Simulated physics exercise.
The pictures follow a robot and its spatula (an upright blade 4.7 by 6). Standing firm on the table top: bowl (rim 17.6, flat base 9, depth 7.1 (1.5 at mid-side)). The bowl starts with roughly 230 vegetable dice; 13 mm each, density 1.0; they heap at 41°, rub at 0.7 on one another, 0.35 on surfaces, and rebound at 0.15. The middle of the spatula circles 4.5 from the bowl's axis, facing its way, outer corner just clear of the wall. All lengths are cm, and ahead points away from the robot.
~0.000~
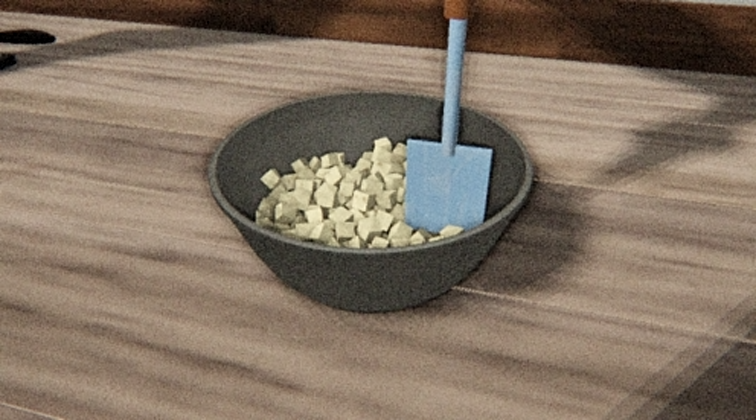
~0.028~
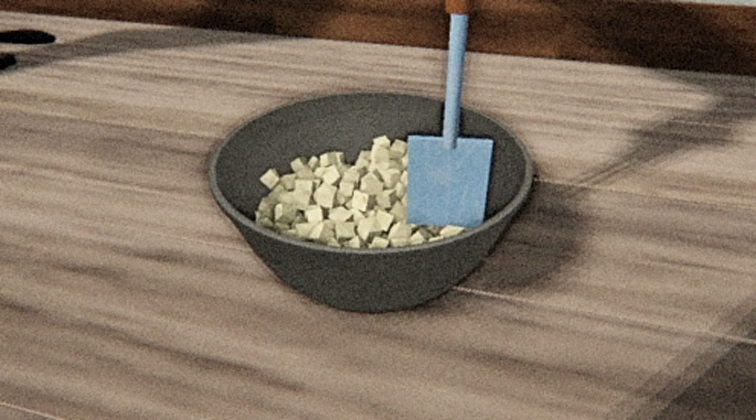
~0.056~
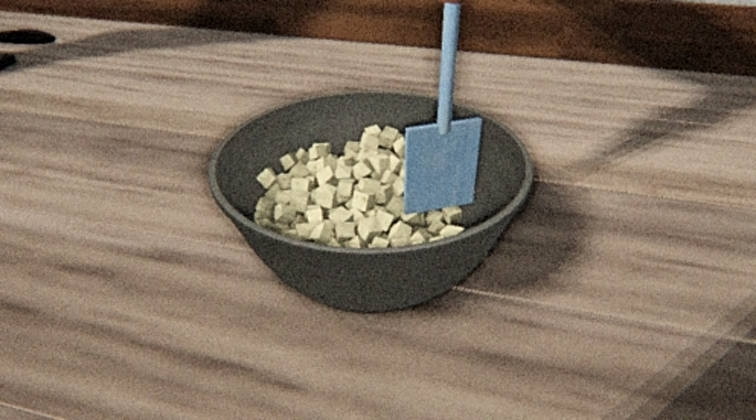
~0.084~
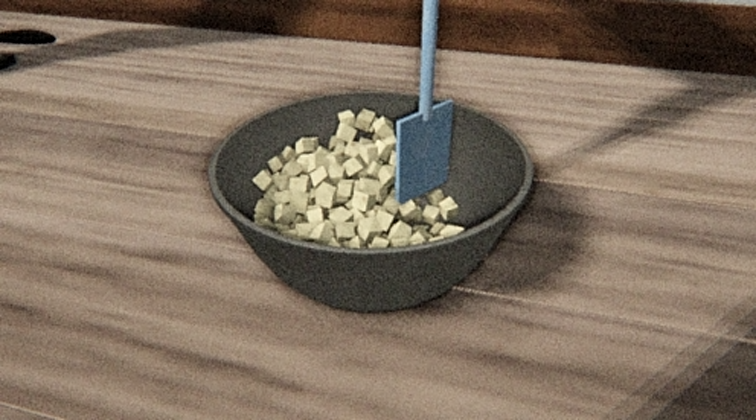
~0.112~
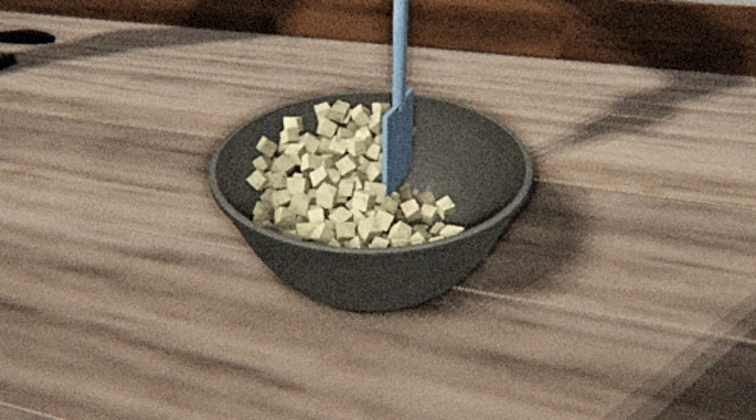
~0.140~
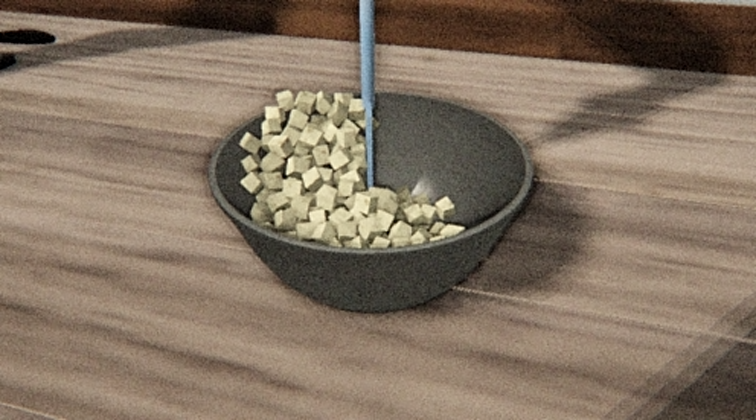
Dark bowl of pale diced cubes standing on a wooden table while a blue spatula turns edge-on, pushing them leftward into a heap.
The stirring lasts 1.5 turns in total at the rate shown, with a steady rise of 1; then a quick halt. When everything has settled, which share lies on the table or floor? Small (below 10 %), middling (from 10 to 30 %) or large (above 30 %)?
Answer: Large; above 30 % of the vegetable dice finish on the table or floor.
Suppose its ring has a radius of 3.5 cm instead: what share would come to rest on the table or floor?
Then about 30 per cent.
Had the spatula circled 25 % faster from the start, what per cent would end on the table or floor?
In that case some 50 per cent.
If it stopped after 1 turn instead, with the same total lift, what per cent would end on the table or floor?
In that case some 25 per cent.
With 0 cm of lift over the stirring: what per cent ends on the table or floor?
About 45 per cent.
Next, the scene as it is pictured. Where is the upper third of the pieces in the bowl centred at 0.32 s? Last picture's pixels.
Around (406, 233).
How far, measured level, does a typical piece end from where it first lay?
Roughly 10 cm.
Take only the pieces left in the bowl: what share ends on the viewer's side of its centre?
Roughly 70 per cent.
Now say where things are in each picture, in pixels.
The spatula neck at (451, 121), 0° round; upper third of the load around (345, 200), from x 265 to 470, top at y 150; 233 in the bowl, in the first picture.
The spatula neck at (452, 114), 9° round; upper third of the load around (345, 199), from x 265 to 470, top at y 145, in the second picture.
The spatula neck at (446, 100), 32° round; upper third of the load around (352, 183), from x 265 to 465, top at y 135, in the third picture.
The spatula neck at (427, 87), 58° round; upper third of the load around (345, 175), from x 265 to 465, top at y 120, in the fourth picture.
The spatula neck at (400, 80), 83° round; upper third of the load around (338, 166), from x 260 to 465, top at y 110, in the fifth picture.
The spatula neck at (368, 77), 108° round; upper third of the load around (318, 164), from x 250 to 465, top at y 100; 233 in the bowl, in the sixth picture.
After 0.32 s, 274° round, highest piece 10 above the table; 195 in the bowl, 7 on the table or floor, 31 in flight or on the tool.
After 0.51 s, 79° round, highest piece 9 above the table; 162 in the bowl, 54 on the table or floor, 17 in flight or on the tool.
After 0.80 s, 180° round, highest piece 8 above the table; 136 in the bowl, 97 on the table or floor.
After 1.50 s, 180° round, highest piece 8 above the table; 136 in the bowl, 97 on the table or floor.
In the end, 136 in the bowl, 97 on the table or floor. That is 42 % on the table or floor.
